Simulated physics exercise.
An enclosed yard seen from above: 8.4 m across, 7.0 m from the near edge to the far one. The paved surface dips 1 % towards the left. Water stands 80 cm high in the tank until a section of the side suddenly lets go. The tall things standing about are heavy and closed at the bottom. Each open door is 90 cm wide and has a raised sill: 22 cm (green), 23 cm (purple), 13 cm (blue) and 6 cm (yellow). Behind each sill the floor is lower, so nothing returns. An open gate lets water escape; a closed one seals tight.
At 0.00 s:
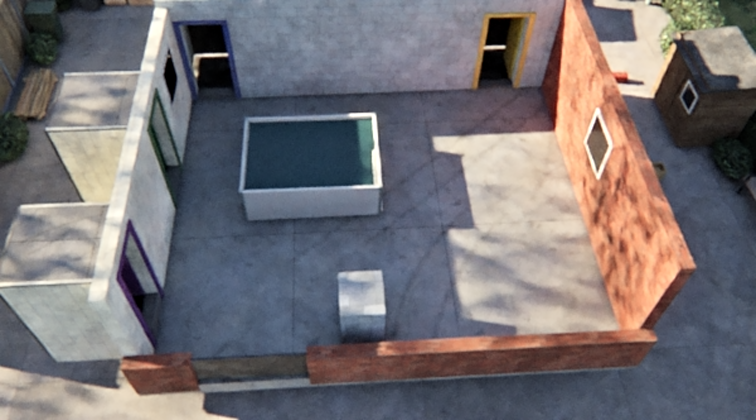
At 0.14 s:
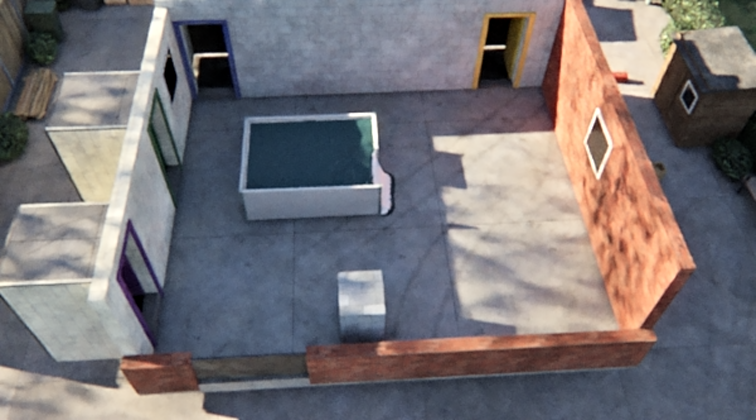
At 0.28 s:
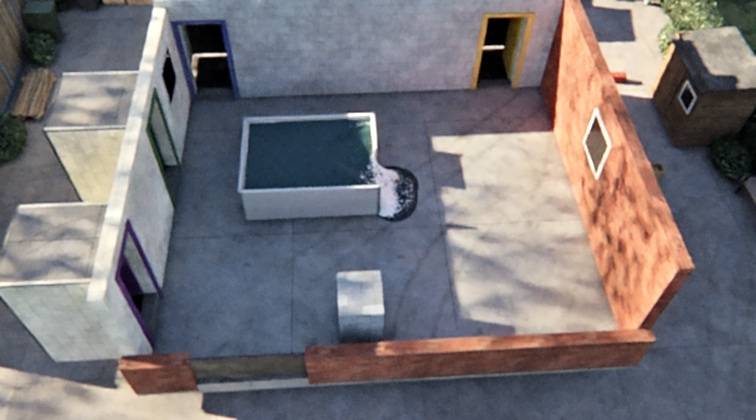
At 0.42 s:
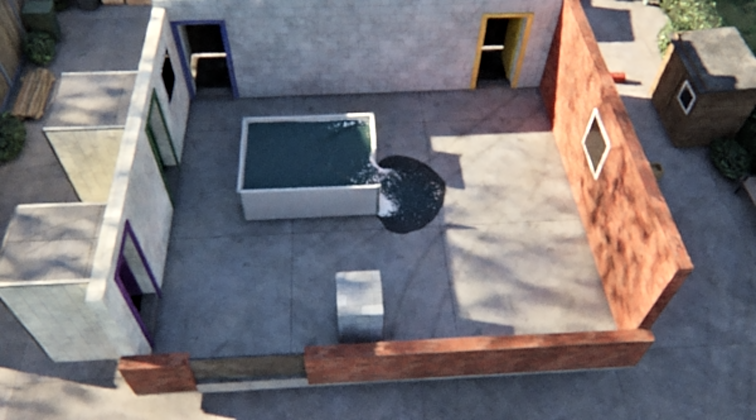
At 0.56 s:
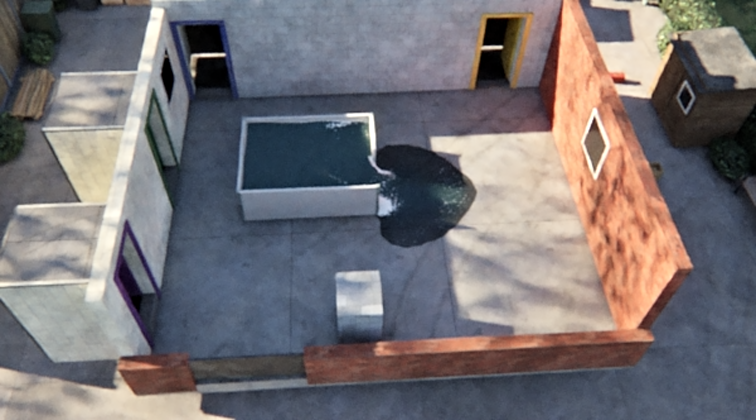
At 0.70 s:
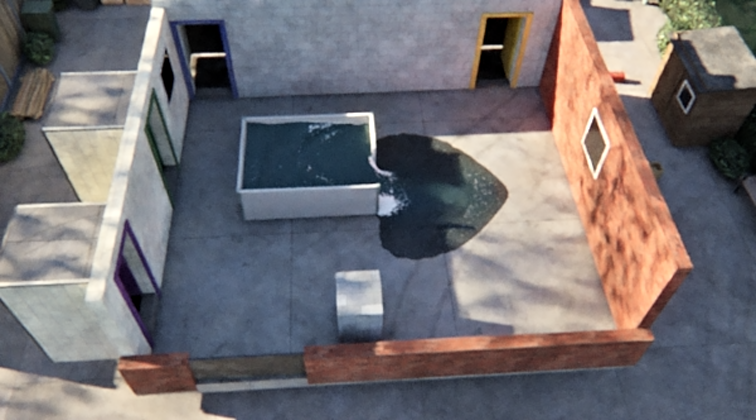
The clip shows a walled yard from above, where water begins pouring from the right side of a pale rectangular tank, then spreads across the paving in a widening dark pool while a small block stands nearby.
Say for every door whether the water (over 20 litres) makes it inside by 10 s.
The water let in: At the green door it keeps below the limit; at the purple door it stays under the limit; at the blue door it keeps below the limit; at the yellow door it exceeds the limit.
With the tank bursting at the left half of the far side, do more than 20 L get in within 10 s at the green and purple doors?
Then: Green below, purple under.
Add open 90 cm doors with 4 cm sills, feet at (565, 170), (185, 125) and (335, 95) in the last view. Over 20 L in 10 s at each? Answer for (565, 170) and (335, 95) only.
In that order: Past it, not over.
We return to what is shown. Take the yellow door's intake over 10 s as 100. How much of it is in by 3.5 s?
Some 10 per cent by then.
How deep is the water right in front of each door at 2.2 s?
Depths in cm: Green 0, purple 0, blue 0, yellow 2.
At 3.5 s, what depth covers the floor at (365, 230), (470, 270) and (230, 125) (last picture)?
About 0, 3 and 0 cm.
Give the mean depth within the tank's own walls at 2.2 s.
About 50 cm.
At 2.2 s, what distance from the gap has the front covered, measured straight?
About 5.4 m.
After 1.4 s water covers 30 % of the floor and is deepest (44 cm) near (382, 200); green door not reached, purple door not reached, blue door not reached, yellow door not reached.
After 2.2 s water covers 40 % of the floor and is deepest (38 cm) near (382, 200); green door not reached, purple door not reached, blue door not reached, yellow door 2 cm at the sill, 0 L in.
After 3.5 s water covers 45 % of the floor and is deepest (30 cm) near (605, 338); green door not reached, purple door not reached, blue door not reached, yellow door 16 cm at the sill, 12 L in.
After 6.0 s water covers 65 % of the floor and is deepest (20 cm) near (387, 360); green door not reached, purple door not reached, blue door not reached, yellow door 14 cm at the sill, 91 L in.
After 10.0 s water covers 95 % of the floor and is deepest (16 cm) near (386, 341); green door 8 cm at the sill, 0 L in, purple door 8 cm at the sill, 0 L in, blue door 11 cm at the sill, 0 L in, yellow door 9 cm at the sill, 158 L in.
